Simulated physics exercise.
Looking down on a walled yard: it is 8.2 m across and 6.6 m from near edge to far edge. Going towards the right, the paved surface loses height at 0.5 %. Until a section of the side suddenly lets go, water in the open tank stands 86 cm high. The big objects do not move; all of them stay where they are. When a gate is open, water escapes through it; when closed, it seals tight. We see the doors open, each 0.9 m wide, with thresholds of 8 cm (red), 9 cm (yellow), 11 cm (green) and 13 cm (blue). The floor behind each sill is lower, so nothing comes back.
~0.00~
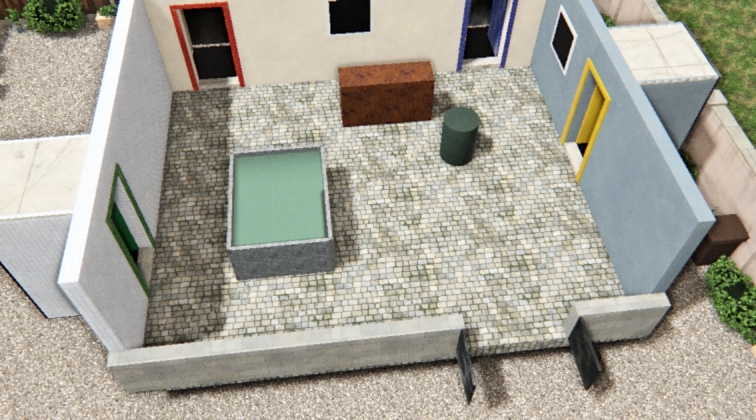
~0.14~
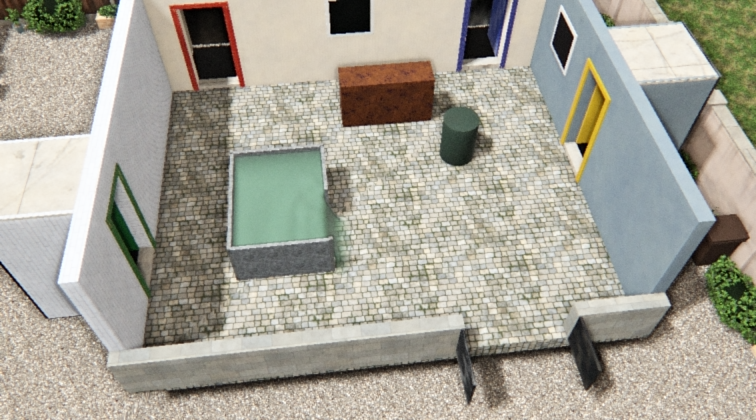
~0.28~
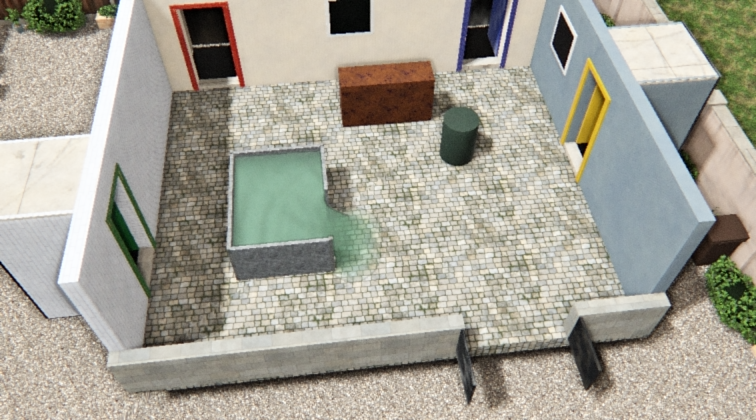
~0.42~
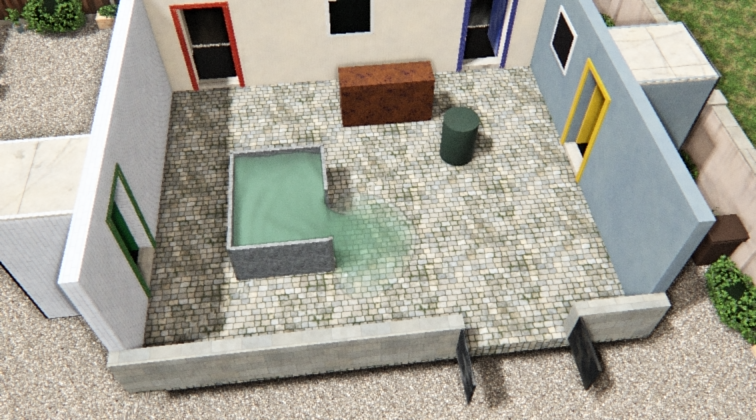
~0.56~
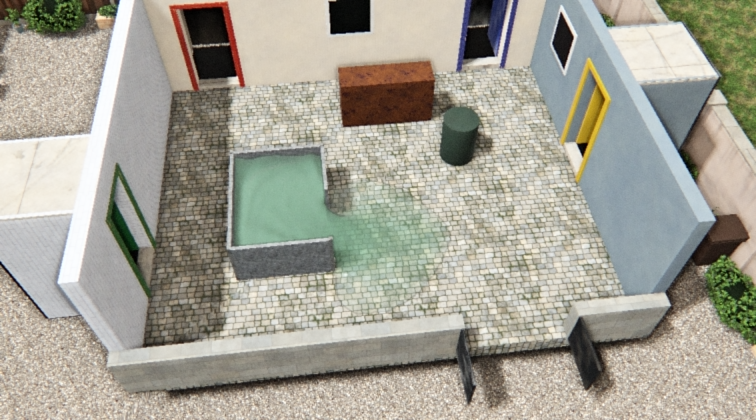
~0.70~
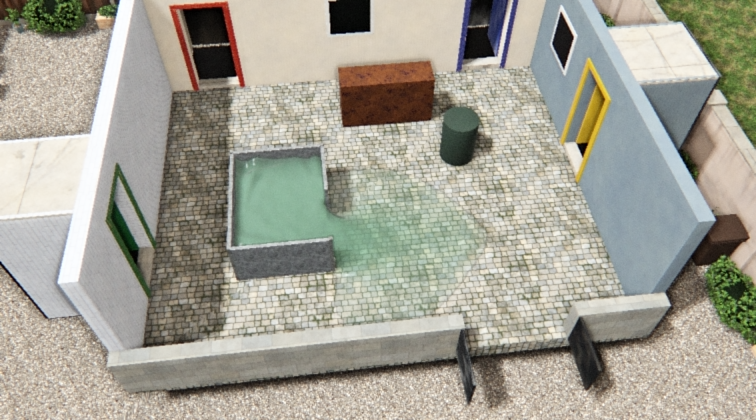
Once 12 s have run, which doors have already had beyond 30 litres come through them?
After 12 s: The red door has not yet; the yellow door already has; the green door has not yet; the blue door has not yet.
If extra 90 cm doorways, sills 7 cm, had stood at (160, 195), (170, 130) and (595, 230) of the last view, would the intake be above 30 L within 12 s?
So, in the order given, it's shy of the mark, then shy of the mark, then beyond the mark.
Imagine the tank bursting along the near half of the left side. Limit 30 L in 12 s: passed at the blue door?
So, blue door: Within bounds.
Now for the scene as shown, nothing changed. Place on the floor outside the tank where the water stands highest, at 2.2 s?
It's at about (622, 318) in the last picture.
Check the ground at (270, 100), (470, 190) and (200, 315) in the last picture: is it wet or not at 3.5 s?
Respectively: Was missed, got hit, was missed.
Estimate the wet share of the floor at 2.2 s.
Near 40 per cent is wet.
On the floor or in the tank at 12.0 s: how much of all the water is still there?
That would be close to 68 per cent.
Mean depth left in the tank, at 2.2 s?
Mean depth: Some 39 cm.
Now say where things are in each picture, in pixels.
The open tank at (279, 196) is whole and still, 86 cm deep, in the first picture.
Water pours out at (328, 233) and has run 0.6 m, to (338, 273); typically 11 cm deep outside, 86 cm at the open tank's back, in the second picture.
Water pours out at (329, 235) and has run 1.0 m, to (371, 218); typically 14 cm deep outside, 84 cm at the open tank's back, in the third picture.
The front is at (412, 230), 1.6 m from the gap at (329, 236); 2.5 m2 of floor is under water; 78 cm left at the back of the open tank, in the fourth picture.
The front is at (445, 232), 2.1 m from the gap at (329, 236); 4.4 m2 of floor is under water; 73 cm left at the back of the open tank, in the fifth picture.
The front is at (482, 237), 2.8 m from the gap at (329, 236); 6.7 m2 of floor is under water; 72 cm left at the back of the open tank, in the sixth picture.
After 1.4 s water covers 35 % of the floor and is deepest (44 cm) near (336, 248); red door not reached, yellow door not reached, green door not reached, blue door not reached.
After 2.2 s water covers 40 % of the floor and is deepest (40 cm) near (622, 318); red door not reached, yellow door 22 cm at the sill, 13 L in, green door not reached, blue door not reached.
After 3.5 s water covers 45 % of the floor and is deepest (24 cm) near (622, 318); red door not reached, yellow door 18 cm at the sill, 84 L in, green door not reached, blue door 1 cm at the sill, 0 L in.
After 7.0 s water covers 55 % of the floor and is deepest (15 cm) near (532, 74); red door not reached, yellow door 9 cm at the sill, 127 L in, green door not reached, blue door 15 cm at the sill, 2 L in.
After 12.0 s water covers 80 % of the floor and is deepest (10 cm) near (564, 174); red door 2 cm at the sill, 0 L in, yellow door 9 cm at the sill, 128 L in, green door not reached, blue door 7 cm at the sill, 4 L in.
